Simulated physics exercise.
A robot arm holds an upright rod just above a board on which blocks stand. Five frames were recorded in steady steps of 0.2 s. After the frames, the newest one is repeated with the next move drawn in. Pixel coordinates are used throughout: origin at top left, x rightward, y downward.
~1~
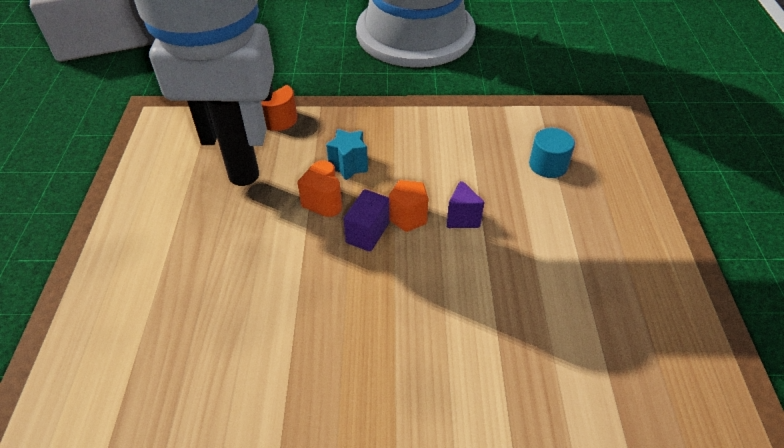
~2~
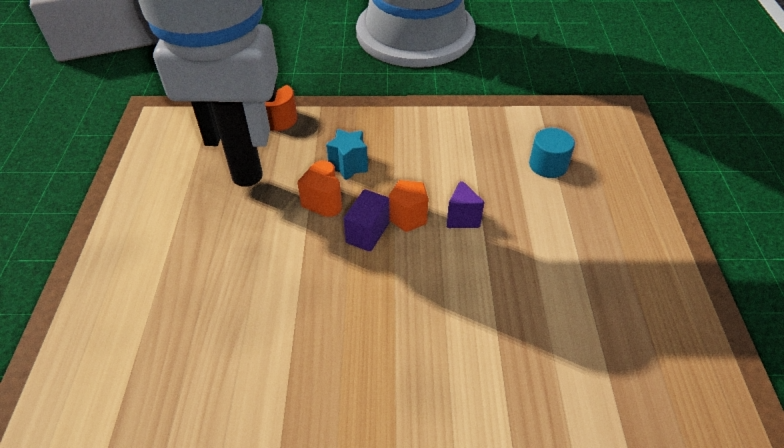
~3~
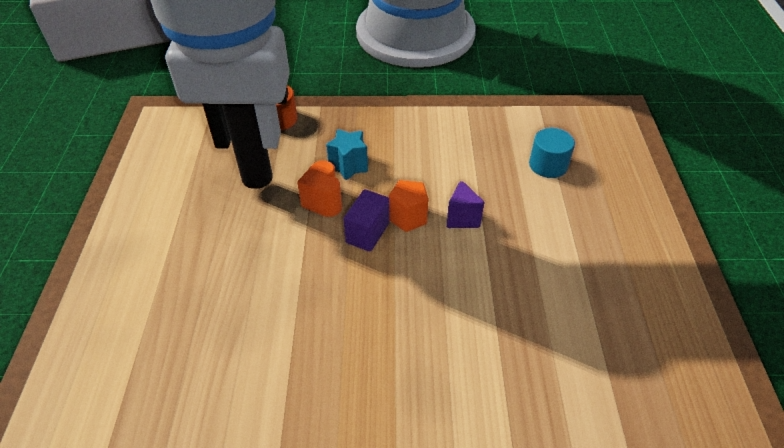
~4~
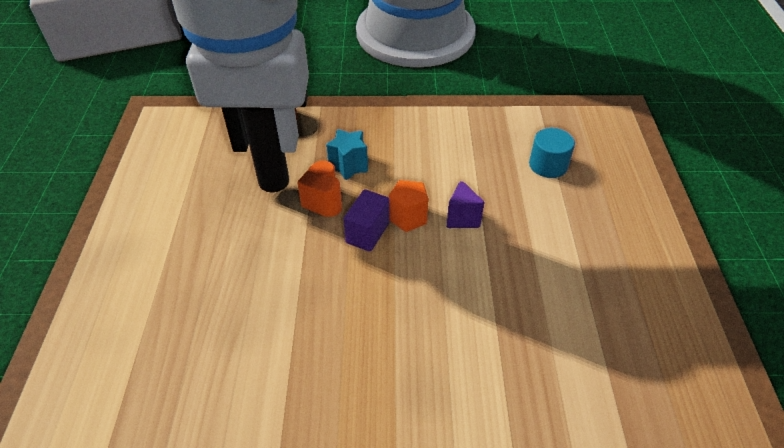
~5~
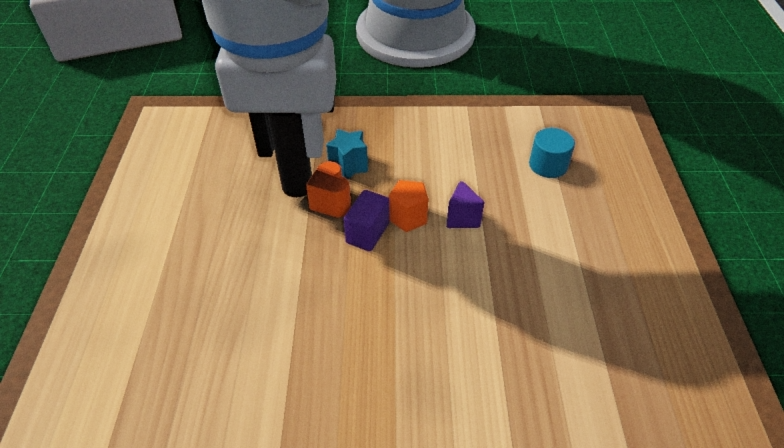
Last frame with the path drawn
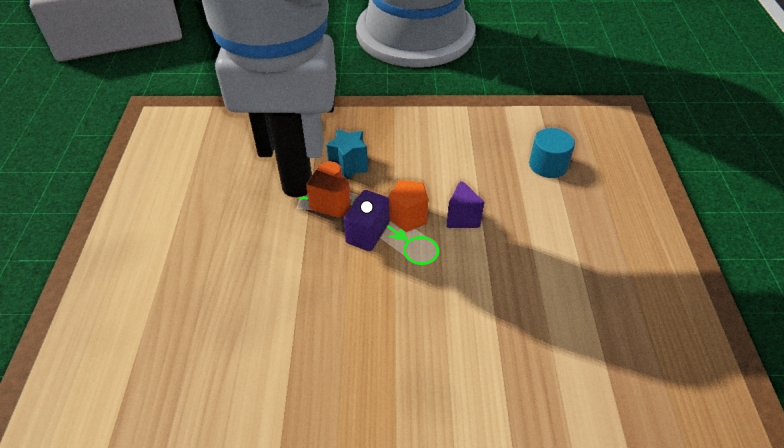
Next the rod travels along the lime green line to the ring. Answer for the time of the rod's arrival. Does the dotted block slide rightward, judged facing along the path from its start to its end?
The answer is yes.
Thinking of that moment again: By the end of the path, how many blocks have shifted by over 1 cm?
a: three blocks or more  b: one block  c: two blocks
Letter a.
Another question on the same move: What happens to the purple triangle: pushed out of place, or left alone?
Displaced, by a centimetre or more.
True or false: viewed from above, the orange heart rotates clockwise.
The claim does not hold.
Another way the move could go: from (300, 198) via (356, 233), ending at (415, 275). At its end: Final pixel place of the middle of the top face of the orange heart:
Expect it around (371, 184).
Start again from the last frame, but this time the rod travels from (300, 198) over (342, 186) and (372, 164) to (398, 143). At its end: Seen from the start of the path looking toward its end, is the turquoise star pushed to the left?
Yes, I think so.
Path on the board, from (300, 198) through (346, 204) and (384, 224) to (421, 250); the dot is on the purple oblong.
On the path given first. One third of the way, rod (346, 193); orange heart (379, 182); purple oblong (376, 211), turned 50° clockwise; orange pentagonal block (417, 192), turned 10° anticlockwise.
Two thirds of the way, rod (385, 214); orange heart (419, 194), turned 40° anticlockwise; purple oblong (384, 224), turned 70° clockwise; orange pentagonal block (463, 198); purple triangle (493, 197), turned 35° anticlockwise.
At the end, rod (422, 240); orange heart (433, 197), turned 65° anticlockwise; purple oblong (389, 238), turned 105° clockwise; orange pentagonal block (477, 197); purple triangle (507, 197), turned 30° anticlockwise.
